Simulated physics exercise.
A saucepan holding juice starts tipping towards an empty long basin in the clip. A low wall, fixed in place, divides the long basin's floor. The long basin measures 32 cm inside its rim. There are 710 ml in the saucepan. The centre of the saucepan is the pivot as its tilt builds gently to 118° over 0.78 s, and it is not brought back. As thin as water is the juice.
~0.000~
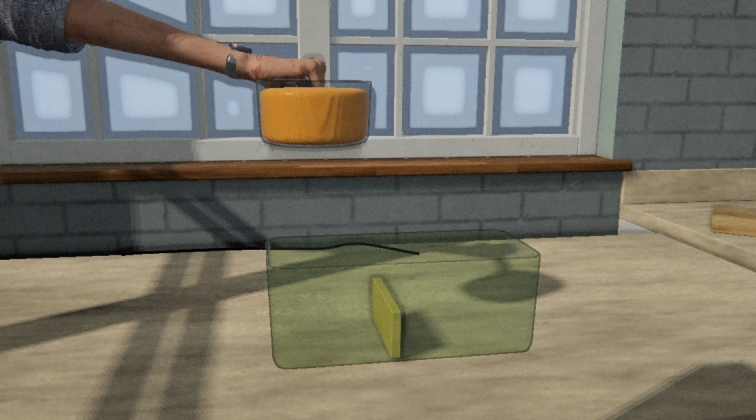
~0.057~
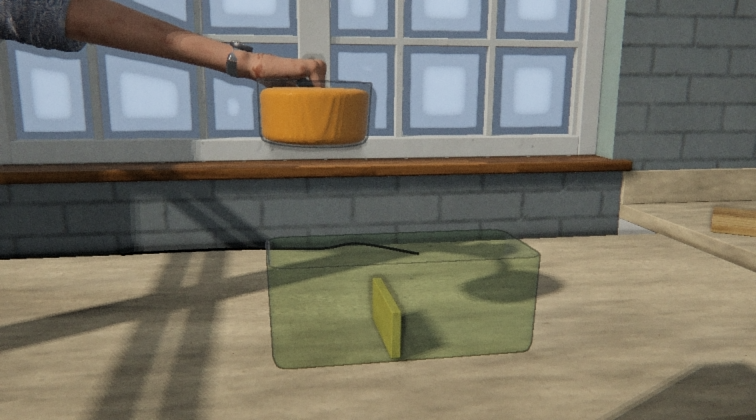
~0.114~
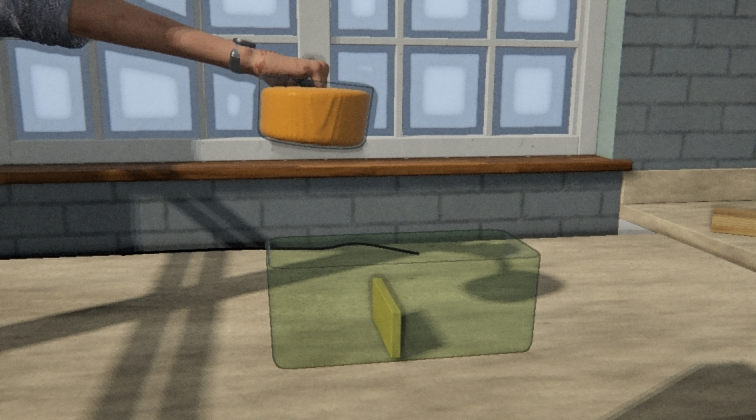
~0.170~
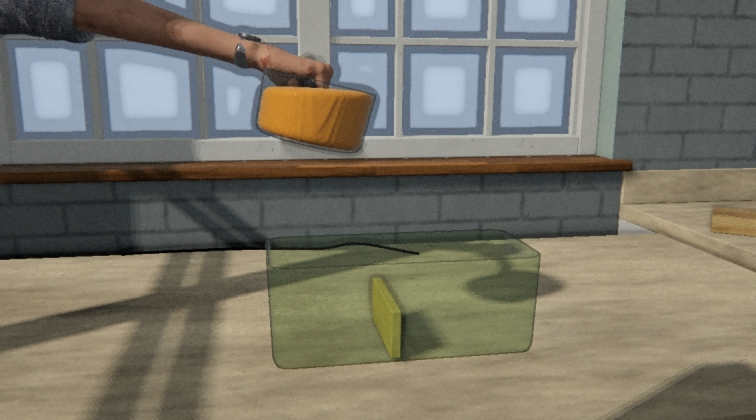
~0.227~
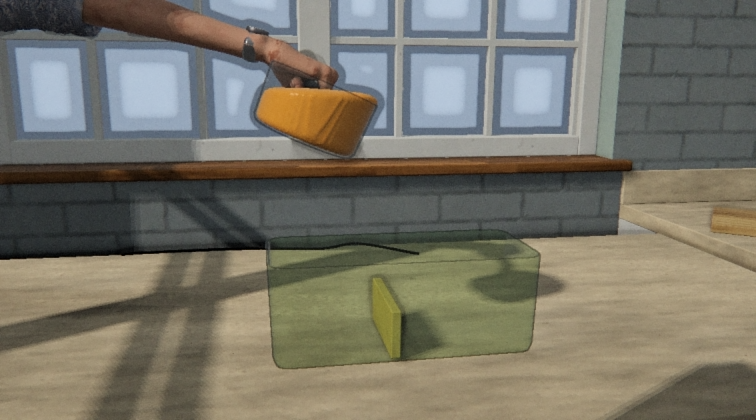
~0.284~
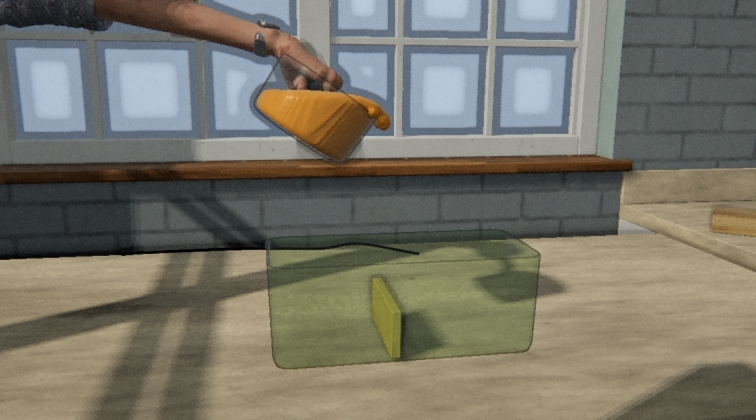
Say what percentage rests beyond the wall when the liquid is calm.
Roughly 80 per cent rests beyond the wall.
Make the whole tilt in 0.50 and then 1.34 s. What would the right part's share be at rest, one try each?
The first try gives 70 percent and the second 85 percent.
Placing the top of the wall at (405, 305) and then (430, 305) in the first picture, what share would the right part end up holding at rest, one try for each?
Respectively close to 65 and 35 %.
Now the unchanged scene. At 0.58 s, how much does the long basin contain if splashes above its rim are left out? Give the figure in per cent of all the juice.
The basin holds roughly 36 in a hundred parts at that moment.
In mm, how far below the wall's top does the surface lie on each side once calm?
52 mm left, 34 mm right.
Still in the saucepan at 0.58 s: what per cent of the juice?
20 %.
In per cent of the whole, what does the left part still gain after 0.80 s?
Near 7 percent, give or take.
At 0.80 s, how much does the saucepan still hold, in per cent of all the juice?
Roughly 1 percent remains.
Then, 0.58 s in, the tilt is 100° and 19 per cent is still to pour, 0 is left of the wall and 36 right of it.
Then, 0.80 s in, the tilt is 118° and 1 per cent is still to pour, 13 is left of the wall and 80 right of it.
Then, 1.03 s in, the tilt is 118° and 0 per cent is still to pour, 19 is left of the wall and 80 right of it.
Then, 1.28 s in, the tilt is 118° and 0 per cent is still to pour, 19 is left of the wall and 80 right of it.
Finally, 19 per cent lies left of the wall, 80 right of it and 1 outside.
